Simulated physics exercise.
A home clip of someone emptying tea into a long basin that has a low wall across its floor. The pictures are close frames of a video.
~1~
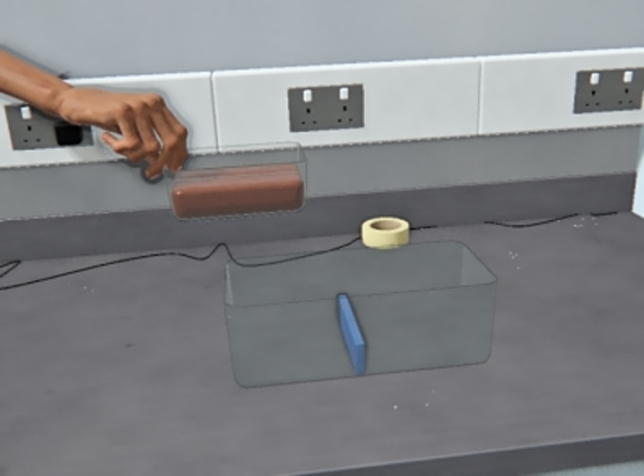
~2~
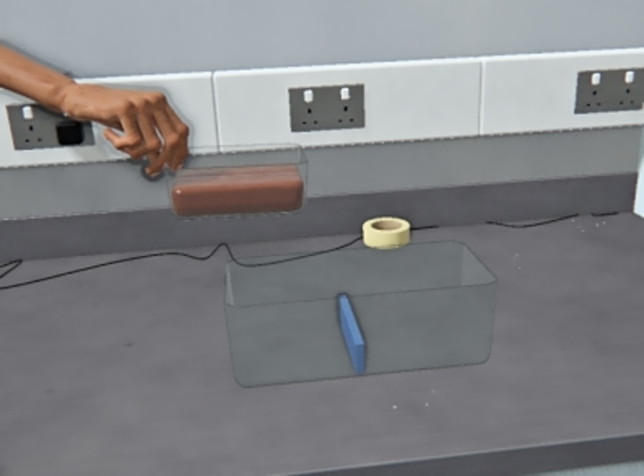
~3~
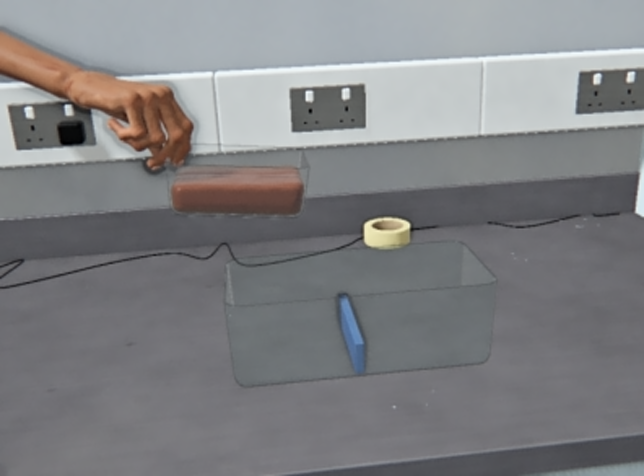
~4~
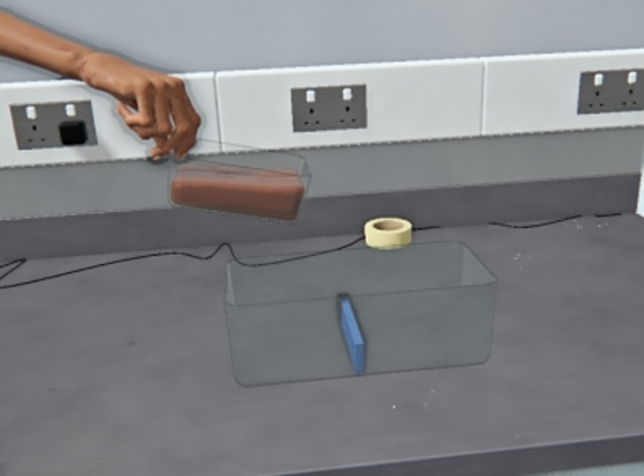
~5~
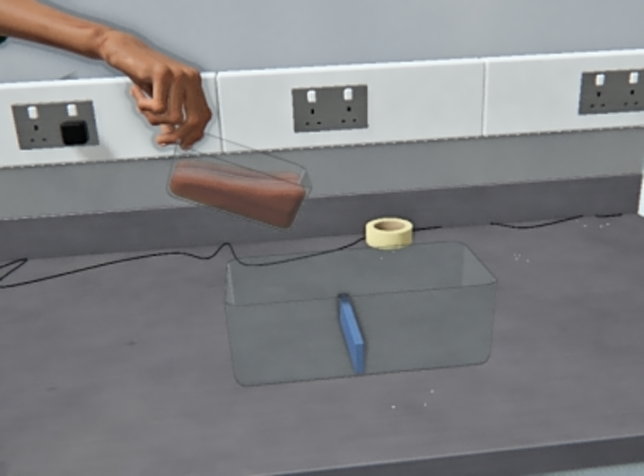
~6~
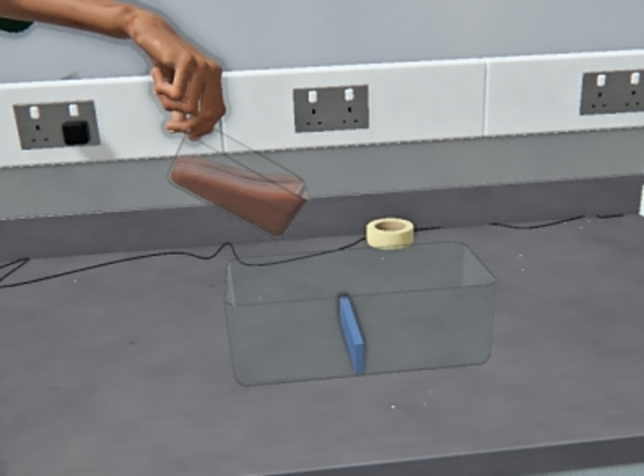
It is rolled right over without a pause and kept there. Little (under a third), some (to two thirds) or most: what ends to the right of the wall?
The share right of the wall is under a third.
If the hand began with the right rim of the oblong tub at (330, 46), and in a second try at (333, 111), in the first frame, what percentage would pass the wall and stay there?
About 75 and 75 per cent.
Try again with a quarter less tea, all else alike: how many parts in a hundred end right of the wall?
Near 10 %.
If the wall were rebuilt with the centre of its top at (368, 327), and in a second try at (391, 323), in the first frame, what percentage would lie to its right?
The first gives 25 %, the second 20 %.
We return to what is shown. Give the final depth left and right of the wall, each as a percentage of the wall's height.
Near 40 on the left, 10 on the right.
A moment on, the oblong tub is tipped on its side and 12 per cent is still to pour, 34 is left of the wall and 6 right of it.
Next, the oblong tub is tipped on its side and 3 per cent is still to pour, 69 is left of the wall and 25 right of it.
Then the oblong tub is tipped on its side and 0 per cent is still to pour, 70 is left of the wall and 24 right of it.
Later the oblong tub is tipped on its side and 0 per cent is still to pour, 72 is left of the wall and 25 right of it.
Finally, 72 per cent lies left of the wall, 26 right of it and 2 outside.
